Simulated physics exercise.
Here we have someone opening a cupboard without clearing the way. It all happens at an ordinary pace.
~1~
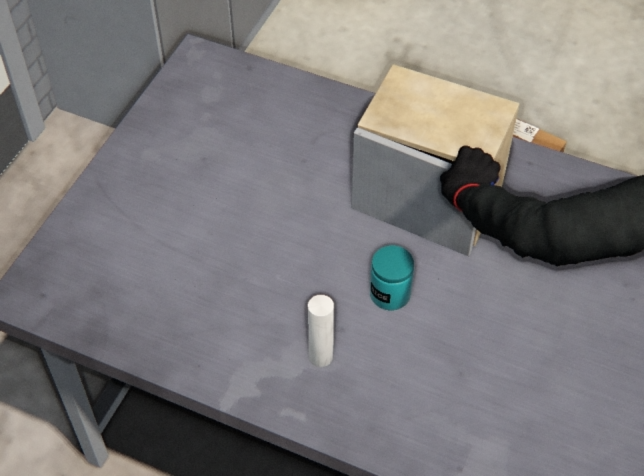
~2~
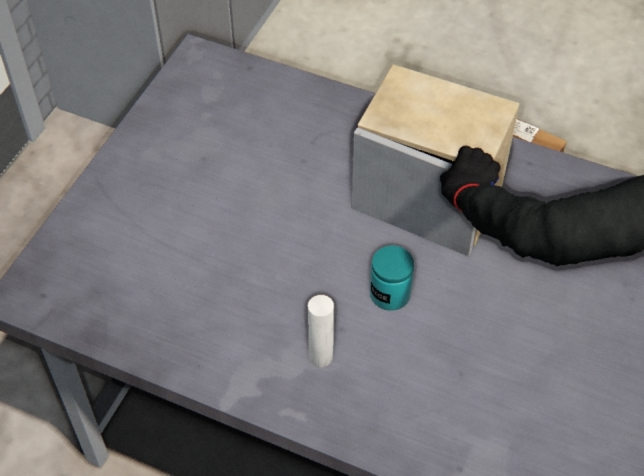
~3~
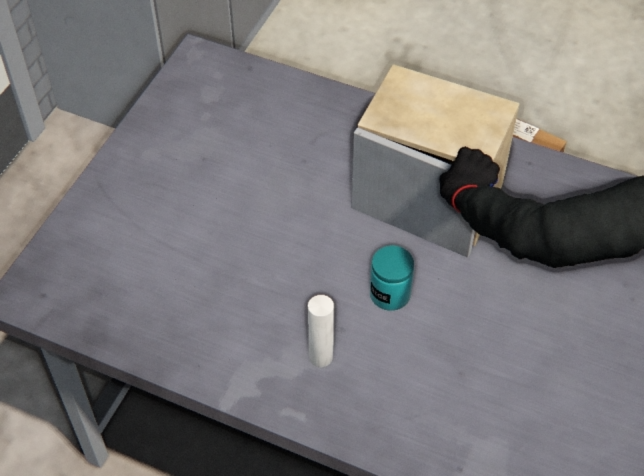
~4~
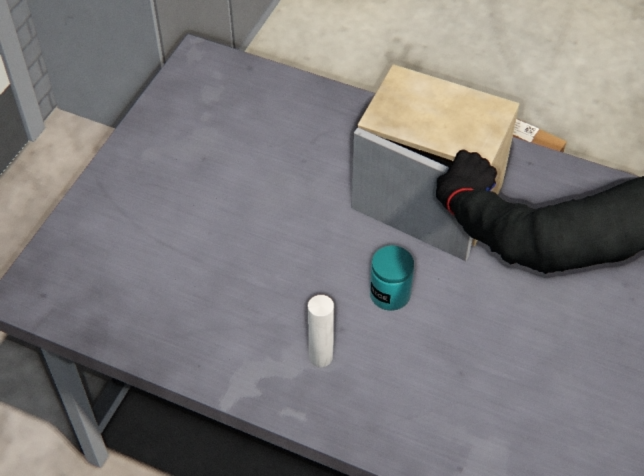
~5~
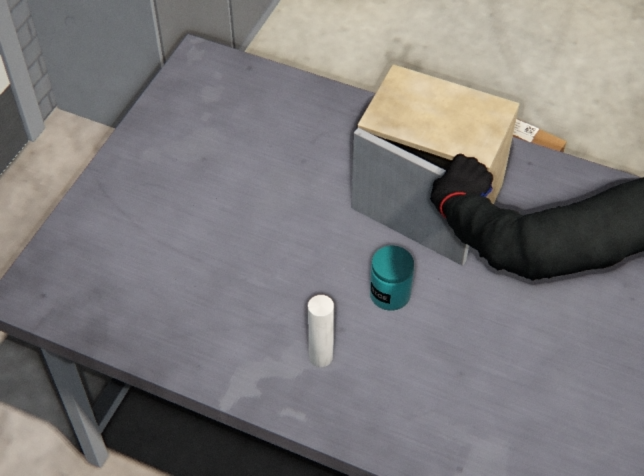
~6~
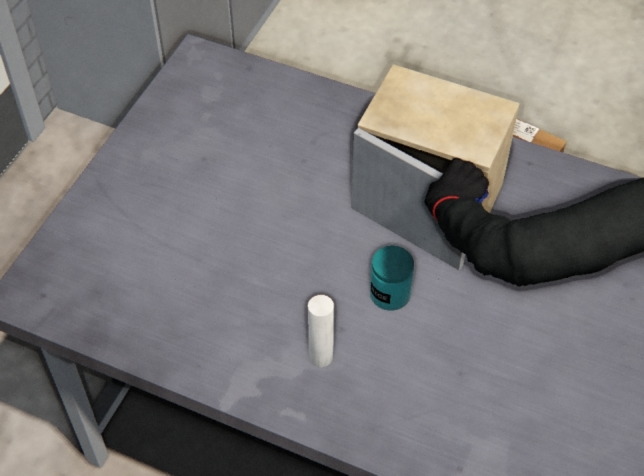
At the start, a black-sleeved arm reaches in from the right, its gloved hand at the edge of a box-like cupboard's nearly closed grey door, with a turquoise jar and white candle standing in front. The hand then slowly pulls the door slightly open, while both objects stay still.
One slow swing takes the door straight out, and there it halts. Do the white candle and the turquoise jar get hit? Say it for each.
Here the white candle stays untouched and the turquoise jar gets shoved.
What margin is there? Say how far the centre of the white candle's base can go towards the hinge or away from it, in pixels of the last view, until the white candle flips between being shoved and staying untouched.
Roughly 28 pixels up.
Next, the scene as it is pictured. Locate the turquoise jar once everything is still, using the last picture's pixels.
At about (280, 283).
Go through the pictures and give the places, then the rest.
Door 4° open; white candle (321, 332); turquoise jar (392, 278); door (412, 197), in the first picture.
Door 4° open; turquoise jar (392, 278); door (412, 197), in the second picture.
Door 5° open; white candle (321, 333); door (411, 198), in the third picture.
Door 7° open; turquoise jar (392, 278); door (410, 200), in the fourth picture.
Door 10° open; white candle (321, 333); door (409, 202), in the fifth picture.
Door 13° open; white candle (321, 333); turquoise jar (392, 278); door (407, 204), in the sixth picture.
Then, 1.52 s after the last picture, door 57° open; white candle at rest near (321, 333); turquoise jar moved about its own width near (351, 291).
At rest, the white candle remains where it is, near (321, 333); the turquoise jar is pushed along, near (280, 283).
